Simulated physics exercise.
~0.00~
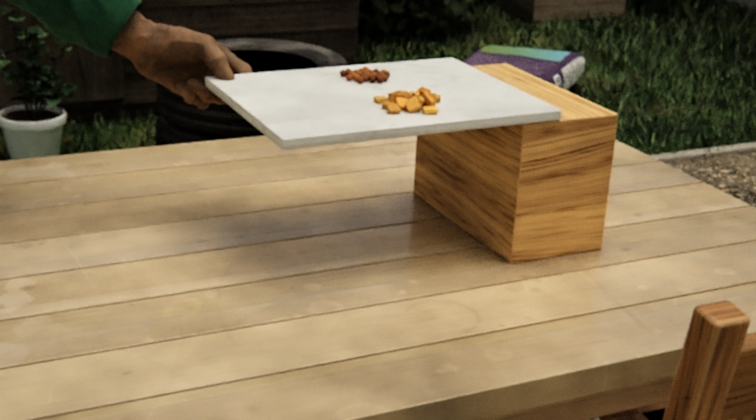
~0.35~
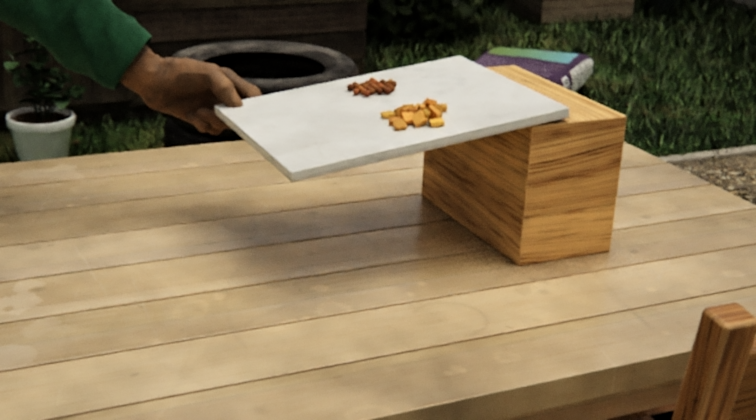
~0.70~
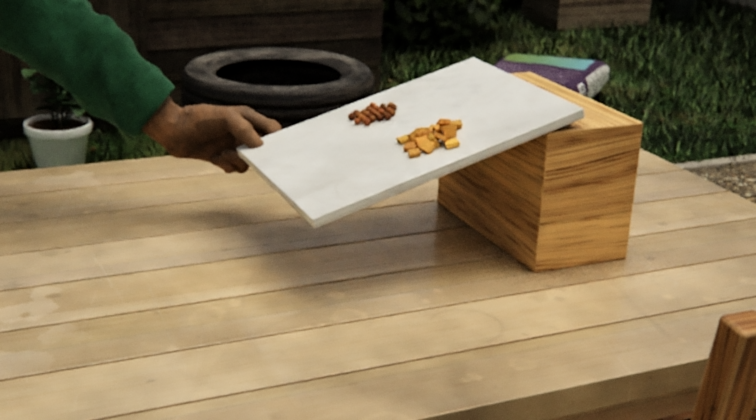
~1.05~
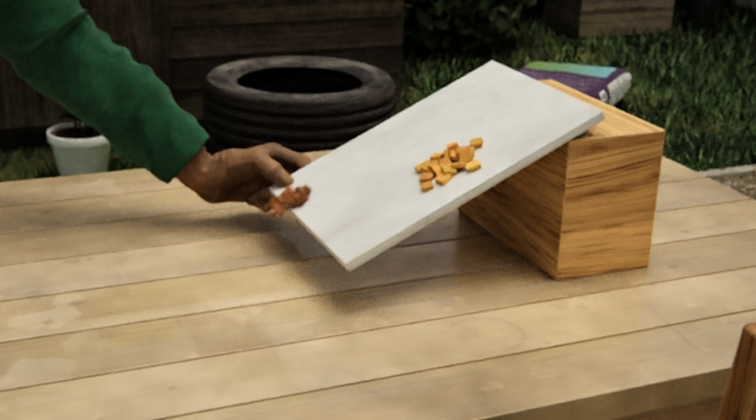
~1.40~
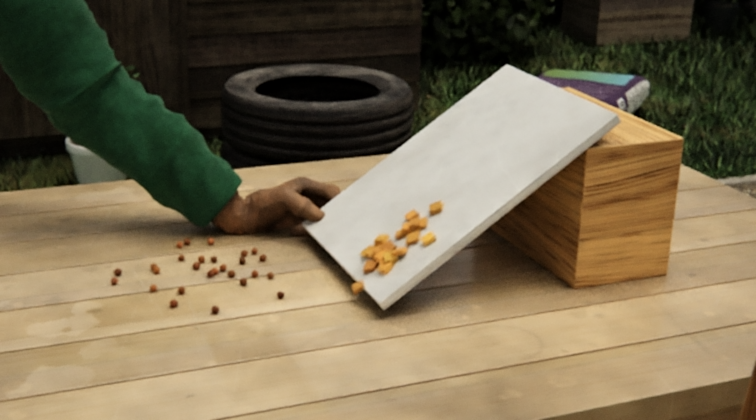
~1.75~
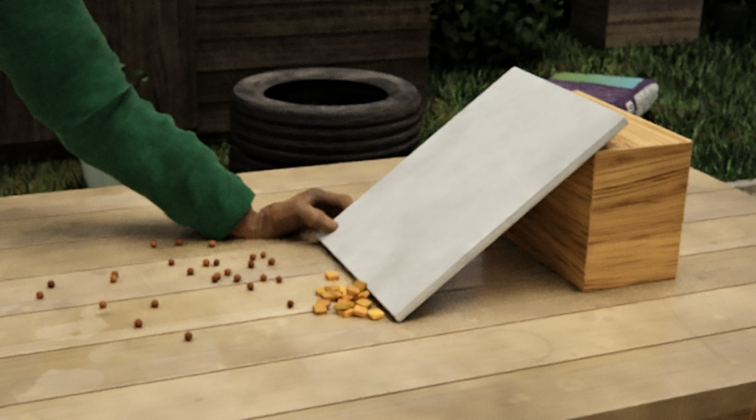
The clip opens on a pale board held level above a wooden table, its right end resting on a wooden block and a green-sleeved hand holding its left end. Two small heaps sit on it, reddish-brown bits at the far side and golden-orange pieces nearer. The hand lowers its end, tilting the board steadily. The reddish bits slide off first and scatter over the tabletop, while the orange pieces begin slipping down. Finally the board leans as a steep ramp, with the orange pieces clustered at its foot and the reddish ones spread farther left.
